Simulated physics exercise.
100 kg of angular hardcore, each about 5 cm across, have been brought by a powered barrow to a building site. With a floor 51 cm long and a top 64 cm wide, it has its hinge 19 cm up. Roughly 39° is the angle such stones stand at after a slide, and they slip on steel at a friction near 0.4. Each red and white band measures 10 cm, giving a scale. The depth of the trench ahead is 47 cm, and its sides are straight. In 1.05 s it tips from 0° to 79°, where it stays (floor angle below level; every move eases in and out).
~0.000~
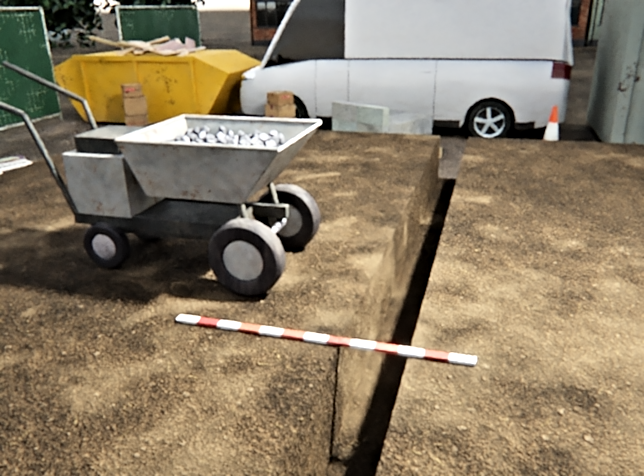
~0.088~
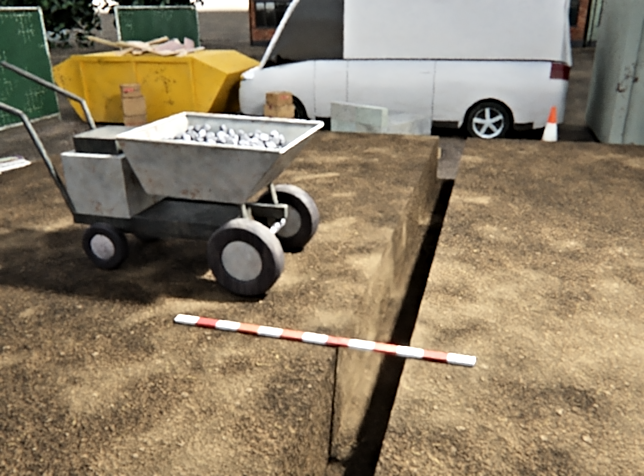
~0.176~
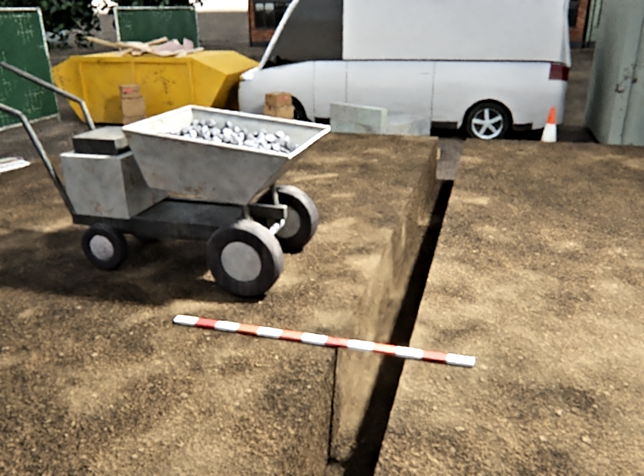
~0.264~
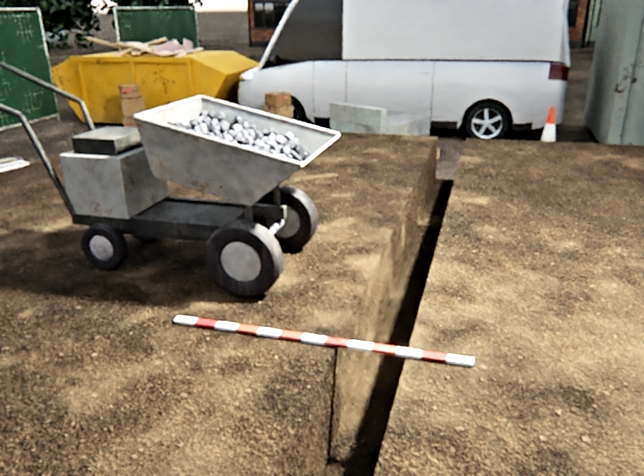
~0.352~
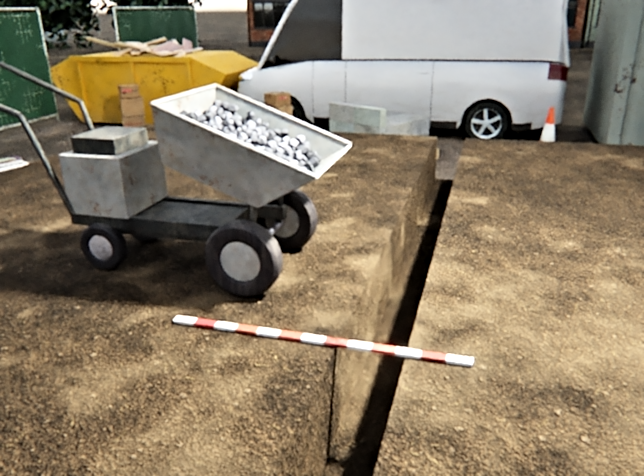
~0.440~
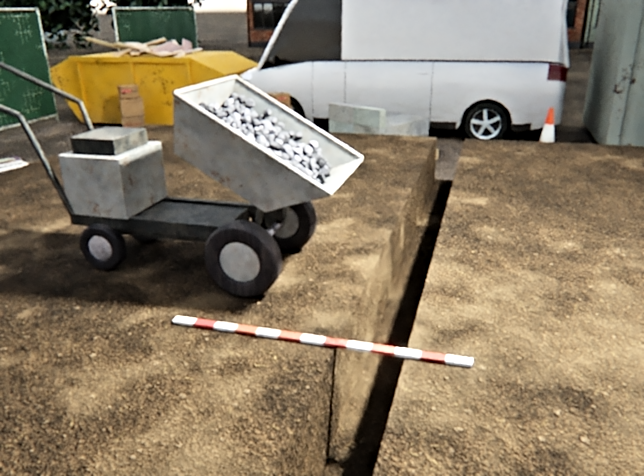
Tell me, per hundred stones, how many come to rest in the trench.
92 per hundred.
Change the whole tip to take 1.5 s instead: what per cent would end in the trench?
Then some 95 per cent would.
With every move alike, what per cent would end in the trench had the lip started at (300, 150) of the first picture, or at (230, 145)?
Roughly 65 in a hundred from the first, 45 in a hundred from the second.
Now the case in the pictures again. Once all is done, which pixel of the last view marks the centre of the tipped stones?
I'd point somewhere around (399, 346).
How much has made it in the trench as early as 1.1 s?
Around 45 per cent of it.
After 0.8 s the floor is at 67°; 100 % in the tray; the foremost stones are at (368, 253).
After 1.1 s the floor is at 79°; 53 % in the tray, 43 % in the trench, 3 % past the trench; the foremost stones are at (444, 295).
After 1.5 s the floor is at 79°; 15 % in the tray, 77 % in the trench, 8 % past the trench; the foremost stones are at (499, 297).
After 3.5 s the floor is at 79°; 0 % in the tray, 92 % in the trench, 8 % past the trench; the foremost stones are at (507, 304).
